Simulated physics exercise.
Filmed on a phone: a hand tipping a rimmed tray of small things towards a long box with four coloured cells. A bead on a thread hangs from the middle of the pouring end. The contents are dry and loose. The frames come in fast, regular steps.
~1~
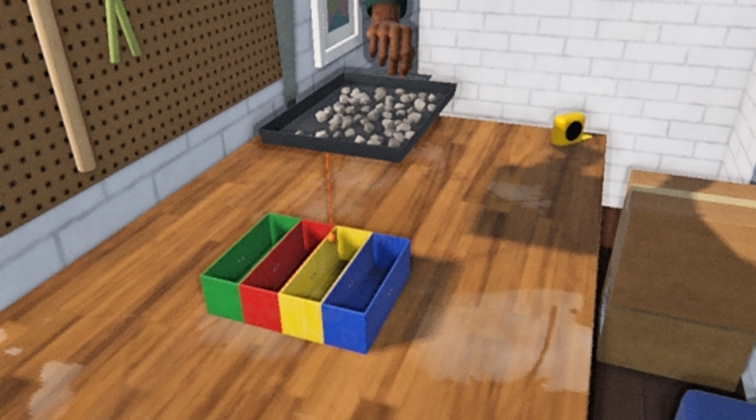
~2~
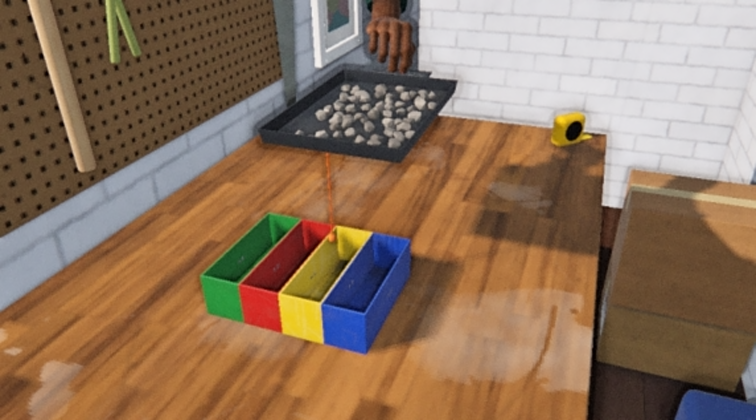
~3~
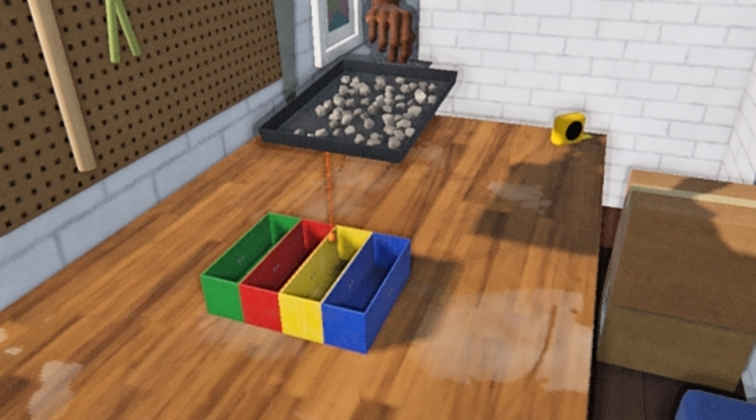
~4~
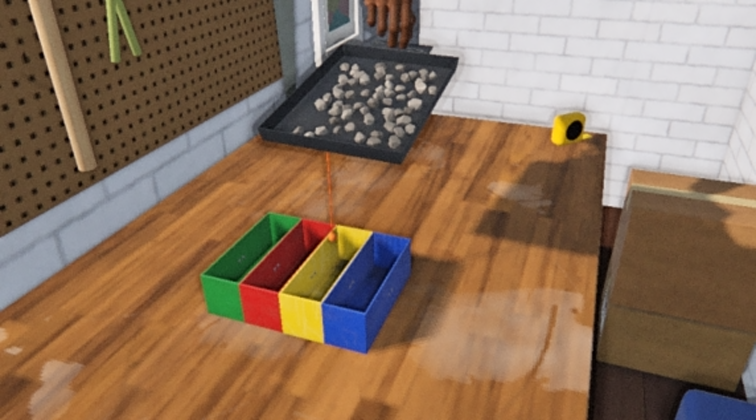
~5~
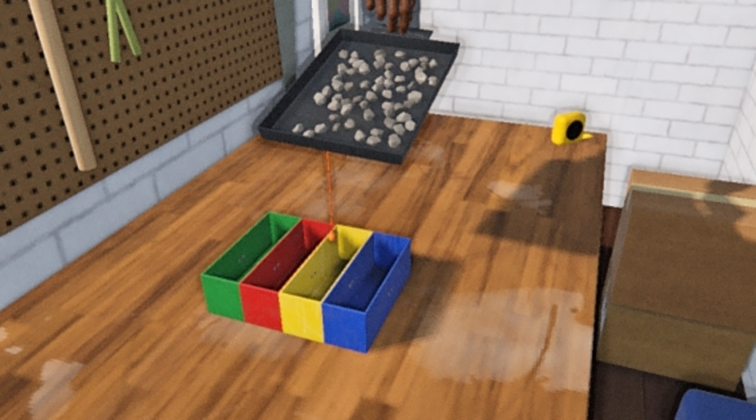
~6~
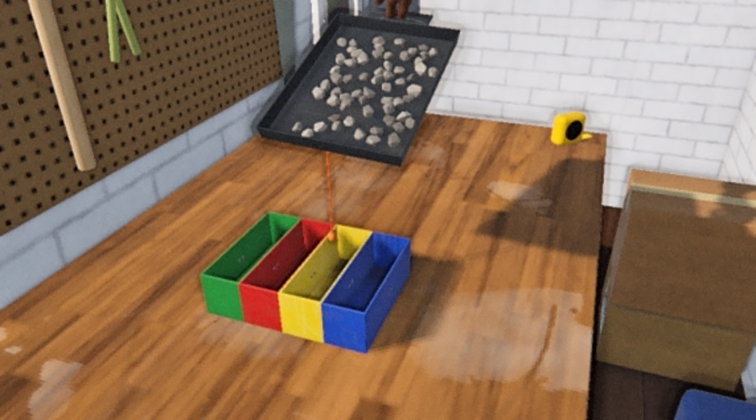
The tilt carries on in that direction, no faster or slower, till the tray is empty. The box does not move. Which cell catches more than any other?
Fullest: The blue cell.
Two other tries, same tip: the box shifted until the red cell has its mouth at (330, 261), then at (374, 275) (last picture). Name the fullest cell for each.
At the first place the yellow cell, at the second the red one.
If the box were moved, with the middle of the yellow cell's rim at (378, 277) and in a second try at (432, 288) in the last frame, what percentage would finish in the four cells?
First some 100, then 70 per cent.
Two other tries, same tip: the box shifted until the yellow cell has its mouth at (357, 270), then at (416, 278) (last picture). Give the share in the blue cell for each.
About 30 and 0 per cent.
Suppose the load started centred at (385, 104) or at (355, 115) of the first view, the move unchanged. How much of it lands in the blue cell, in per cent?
The first gives 40 %, the second 40 %.
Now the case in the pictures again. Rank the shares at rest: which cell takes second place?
In second place: Yellow.
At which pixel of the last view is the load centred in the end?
Roughly at (353, 314).
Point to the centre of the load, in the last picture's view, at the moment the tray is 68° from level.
Around (357, 139).
Just after the last frame, tray tipped steeply; every one on the tray.
A moment on, tray tipped past a quarter turn; roughly a quarter on the tray; roughly a third in the blue cell; about a tenth in the yellow cell; just a few in the red cell; roughly a third falling or outside the box.
Further on, tray tipped past a quarter turn; roughly half in the blue cell; roughly a quarter in the yellow cell; about a tenth in the red cell; roughly a quarter falling or outside the box.
When it is over, tray tipped past a quarter turn; roughly half in the blue cell; roughly a quarter in the yellow cell; about a tenth in the red cell; not one in the green cell; roughly a quarter outside the box.
